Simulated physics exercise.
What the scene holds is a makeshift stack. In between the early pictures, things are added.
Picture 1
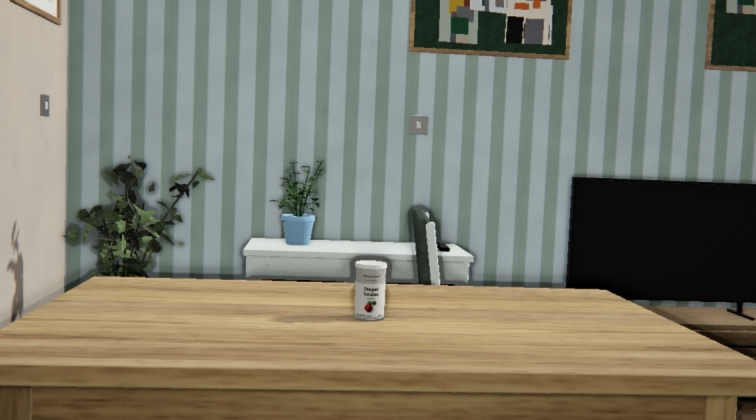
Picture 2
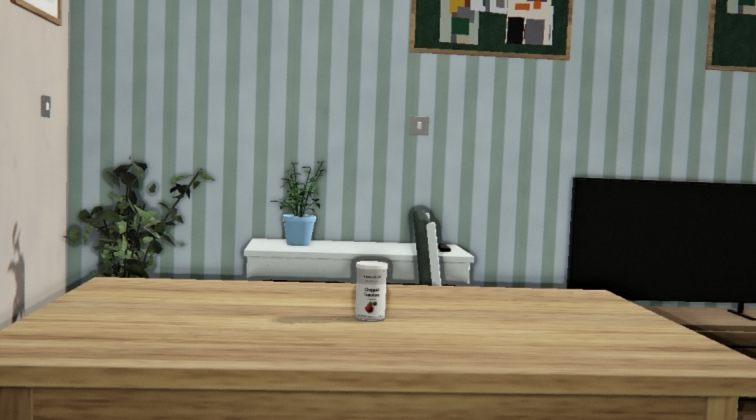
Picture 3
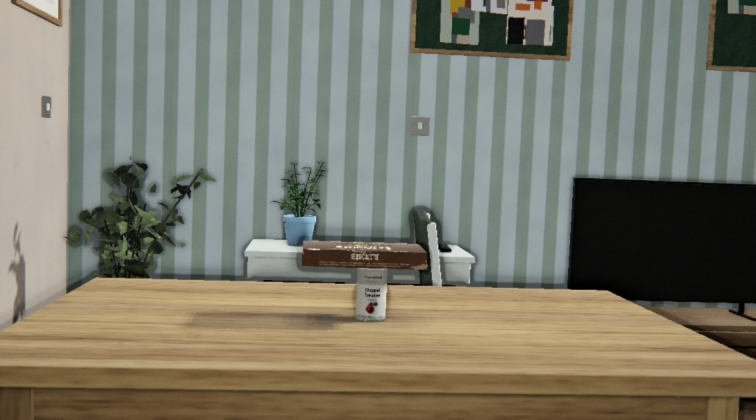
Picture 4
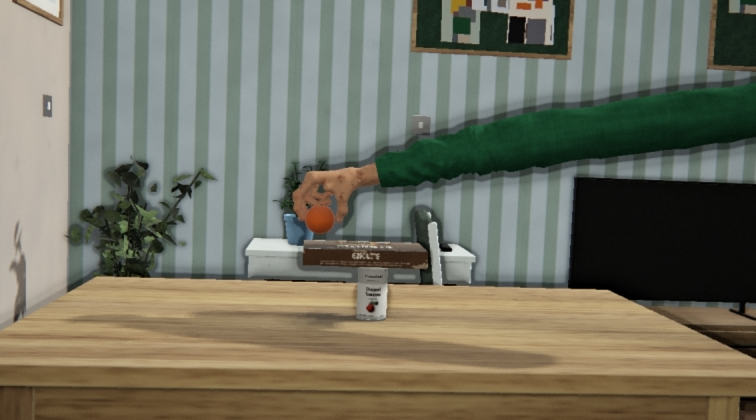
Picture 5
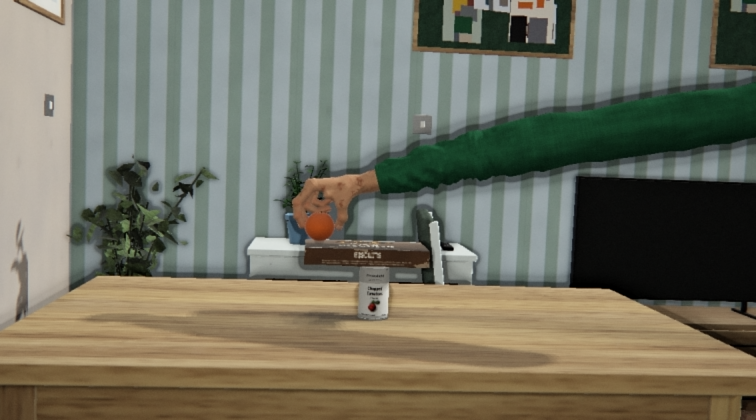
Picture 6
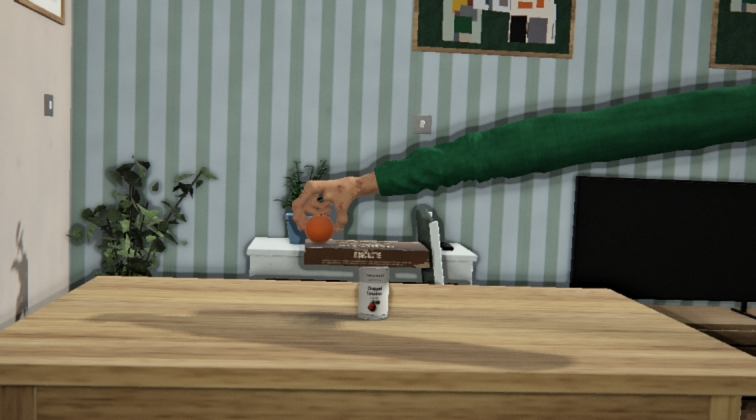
In a room with green and blue striped wallpaper, the view looks level across a wooden table from a fixed spot. A small white can stands near the middle of the table, with potted plants behind to the left and a black television to the right. A flat brown packet appears on top of the can, then a green-sleeved arm from the right lowers an orange tomato onto its left part and keeps hold.
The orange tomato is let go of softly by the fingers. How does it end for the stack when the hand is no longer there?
The stack collapses.
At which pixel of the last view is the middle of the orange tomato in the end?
Look near (278, 302) in the final picture.
Then, 0.40 s on from there, orange tomato now fallen; brown packet on its side.
Then, 1.00 s on from there, brown packet on its side.
In the end, fallen, brown packet and orange tomato; white tin unmoved. At the end, from the last picture's camera, orange tomato near (279, 303). The stack gives way.
